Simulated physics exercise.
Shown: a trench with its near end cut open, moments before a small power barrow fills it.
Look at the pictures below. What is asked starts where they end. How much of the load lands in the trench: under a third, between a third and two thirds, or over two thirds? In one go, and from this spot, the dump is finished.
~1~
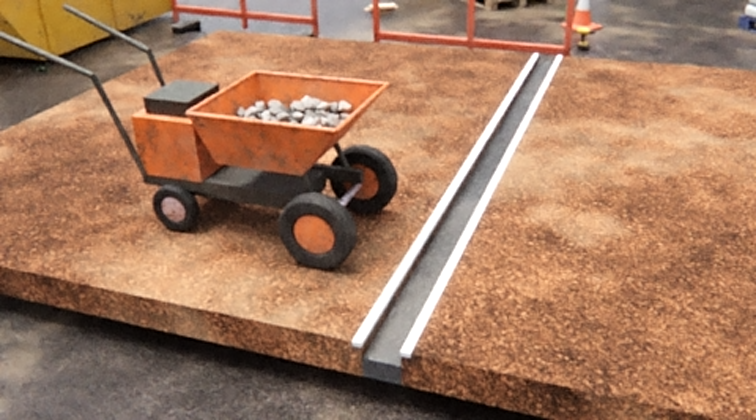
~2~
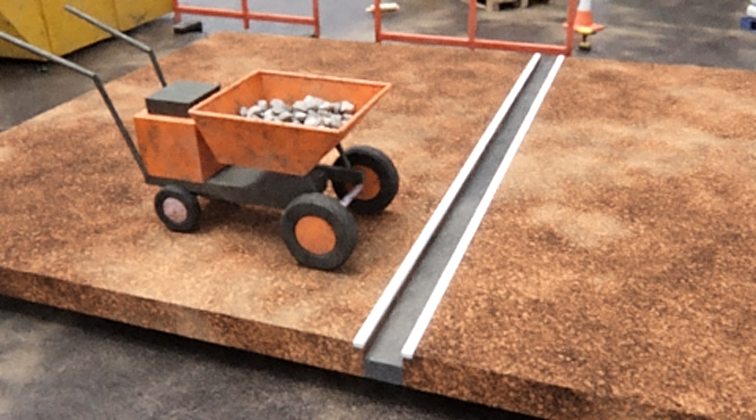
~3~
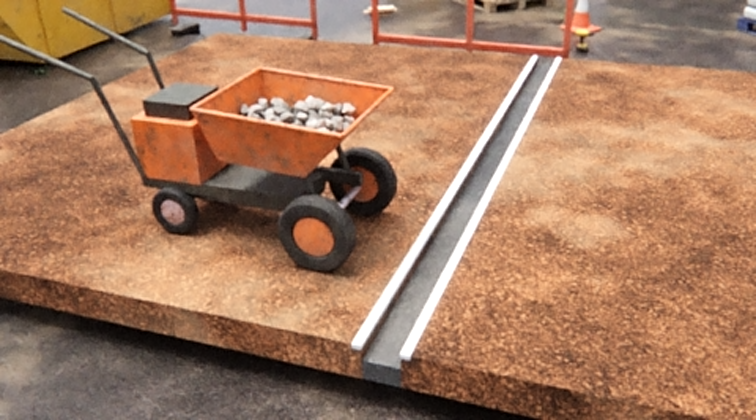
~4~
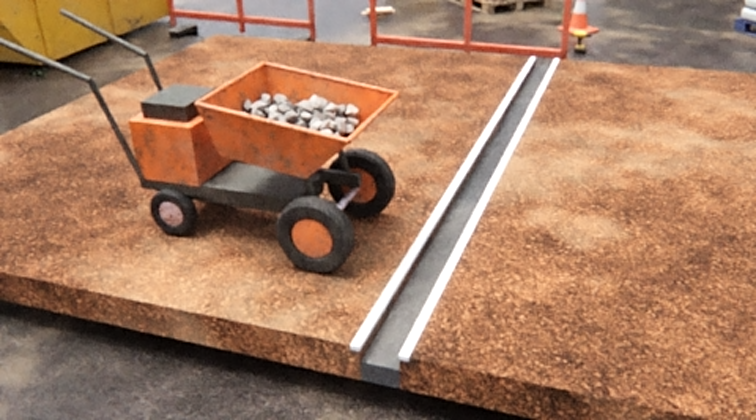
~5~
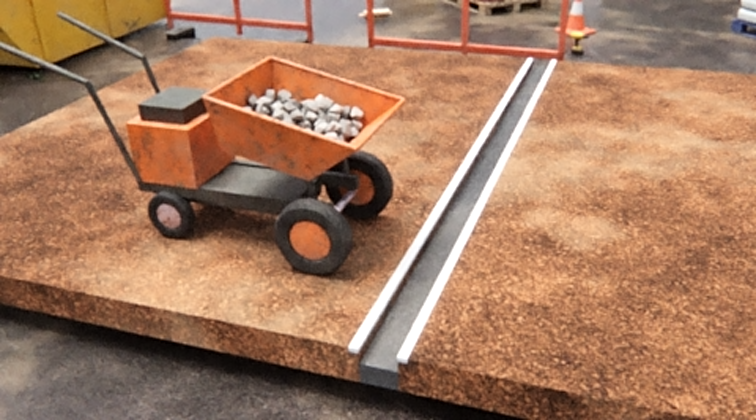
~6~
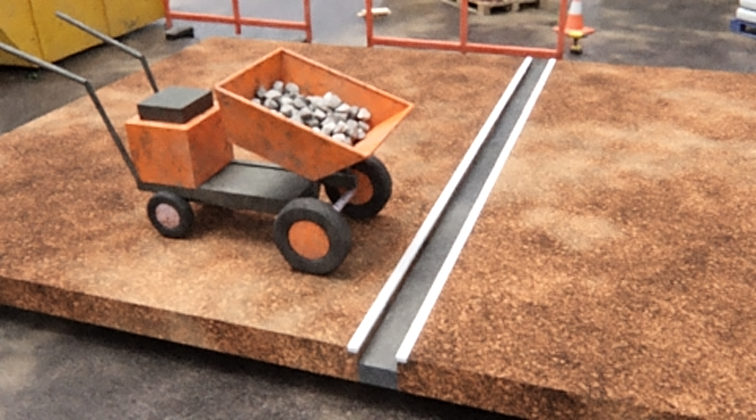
Under a third.
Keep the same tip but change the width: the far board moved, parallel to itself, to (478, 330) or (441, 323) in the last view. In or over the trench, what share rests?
The first try gives 90 percent, then the second gives 40 percent.
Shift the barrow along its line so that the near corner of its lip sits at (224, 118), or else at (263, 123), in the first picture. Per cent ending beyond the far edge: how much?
Roughly 0 and 0 percent respectively.
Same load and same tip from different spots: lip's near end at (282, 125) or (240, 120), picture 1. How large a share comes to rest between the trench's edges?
Around 60 % the first time and around 30 % the second.
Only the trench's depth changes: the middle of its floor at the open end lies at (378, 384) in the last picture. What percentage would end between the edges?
The share comes out near 10 percent.
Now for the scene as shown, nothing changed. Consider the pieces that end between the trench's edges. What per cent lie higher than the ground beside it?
15 per cent, near enough.
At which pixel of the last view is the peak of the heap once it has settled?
My guess for the top is about pixel (474, 239).
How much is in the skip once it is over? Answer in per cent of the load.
Share in the skip: Around 0 %.
Soon after the last picture, skip tipped steeply; all in the skip.
A little later, skip tipped right over; about two thirds in the skip; about a third beyond it.
Later still, skip tipped right over; a stray few in the skip; a small part in or heaped over the trench; nearly all beyond it.
At rest, skip tipped right over; a stray few in the skip; a small part in or heaped over the trench; most beyond it.
